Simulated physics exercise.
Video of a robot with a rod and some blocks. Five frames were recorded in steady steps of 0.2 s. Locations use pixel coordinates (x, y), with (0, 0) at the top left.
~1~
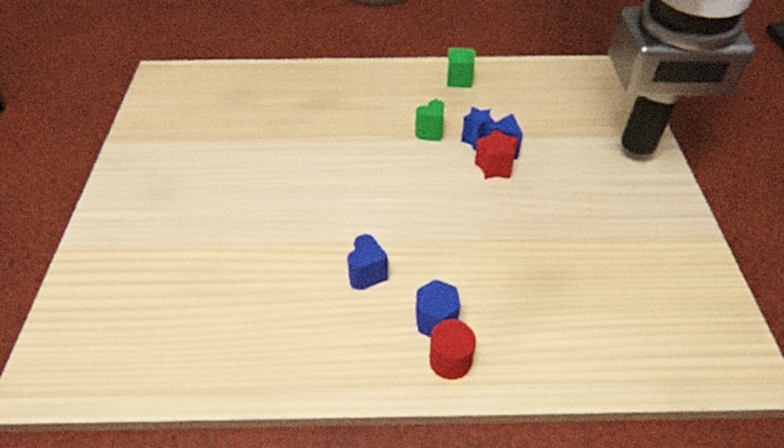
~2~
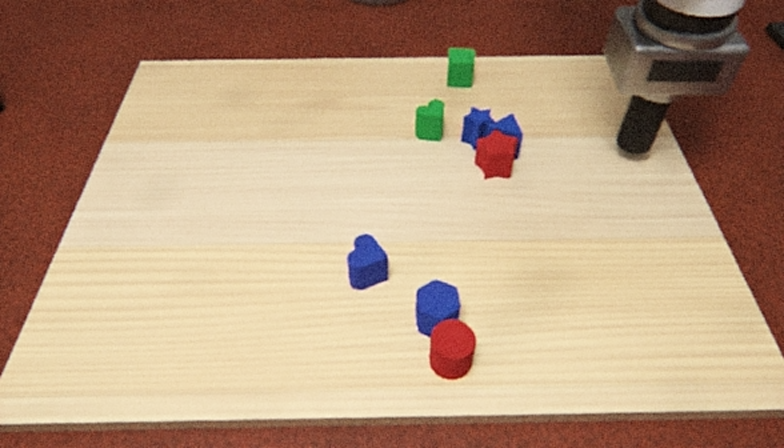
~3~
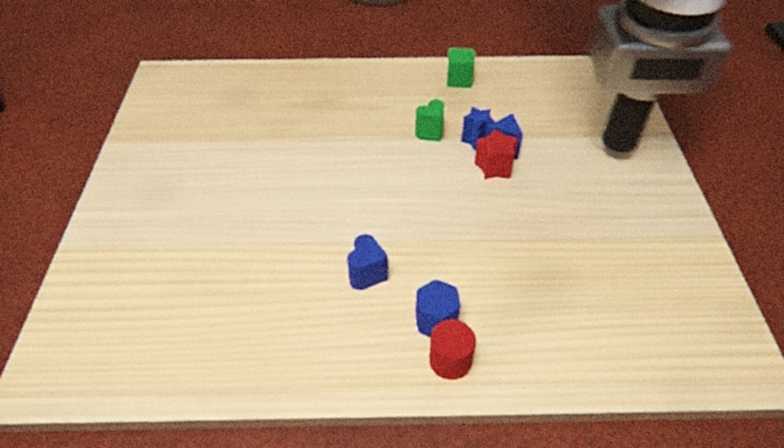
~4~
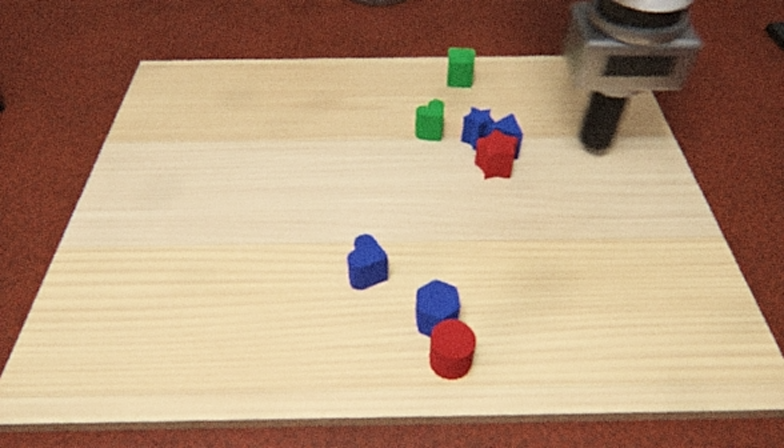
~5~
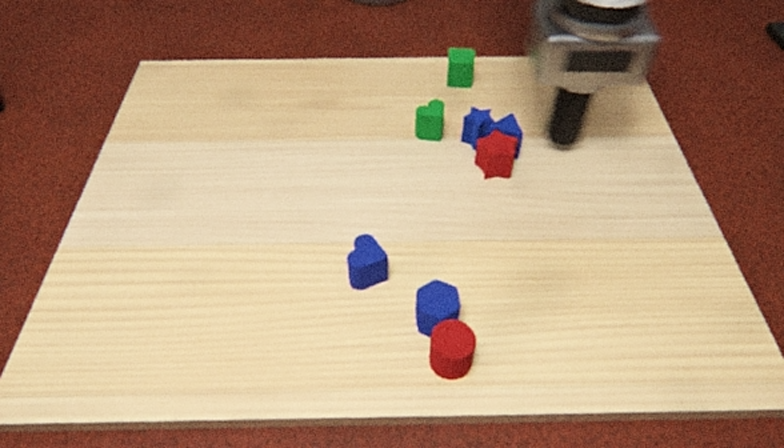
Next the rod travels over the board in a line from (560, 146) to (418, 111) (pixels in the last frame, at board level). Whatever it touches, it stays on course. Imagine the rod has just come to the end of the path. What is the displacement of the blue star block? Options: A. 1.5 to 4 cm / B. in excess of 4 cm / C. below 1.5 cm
My answer is option A.
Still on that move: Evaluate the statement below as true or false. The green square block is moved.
That statement is not accurate.
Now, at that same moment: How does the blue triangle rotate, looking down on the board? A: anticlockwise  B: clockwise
It's A.
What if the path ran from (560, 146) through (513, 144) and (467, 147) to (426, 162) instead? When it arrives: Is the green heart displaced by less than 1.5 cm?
I'd say no.
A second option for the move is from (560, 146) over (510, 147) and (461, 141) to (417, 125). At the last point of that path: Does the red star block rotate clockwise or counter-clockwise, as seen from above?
My prediction: CCW.
On the path given first. One third of the way, rod (512, 121); blue star block (475, 114); blue triangle (500, 122), turned 35° anticlockwise.
Two thirds of the way, rod (463, 110); green heart (427, 109); blue star block (455, 113), turned 60° anticlockwise; red star block (499, 145); blue triangle (494, 121), turned 60° anticlockwise.
At the end, rod (418, 100); green heart (426, 109); green square block not moved; blue star block (453, 112), turned 75° anticlockwise; red star block (499, 145); blue triangle (494, 121), turned 60° anticlockwise.
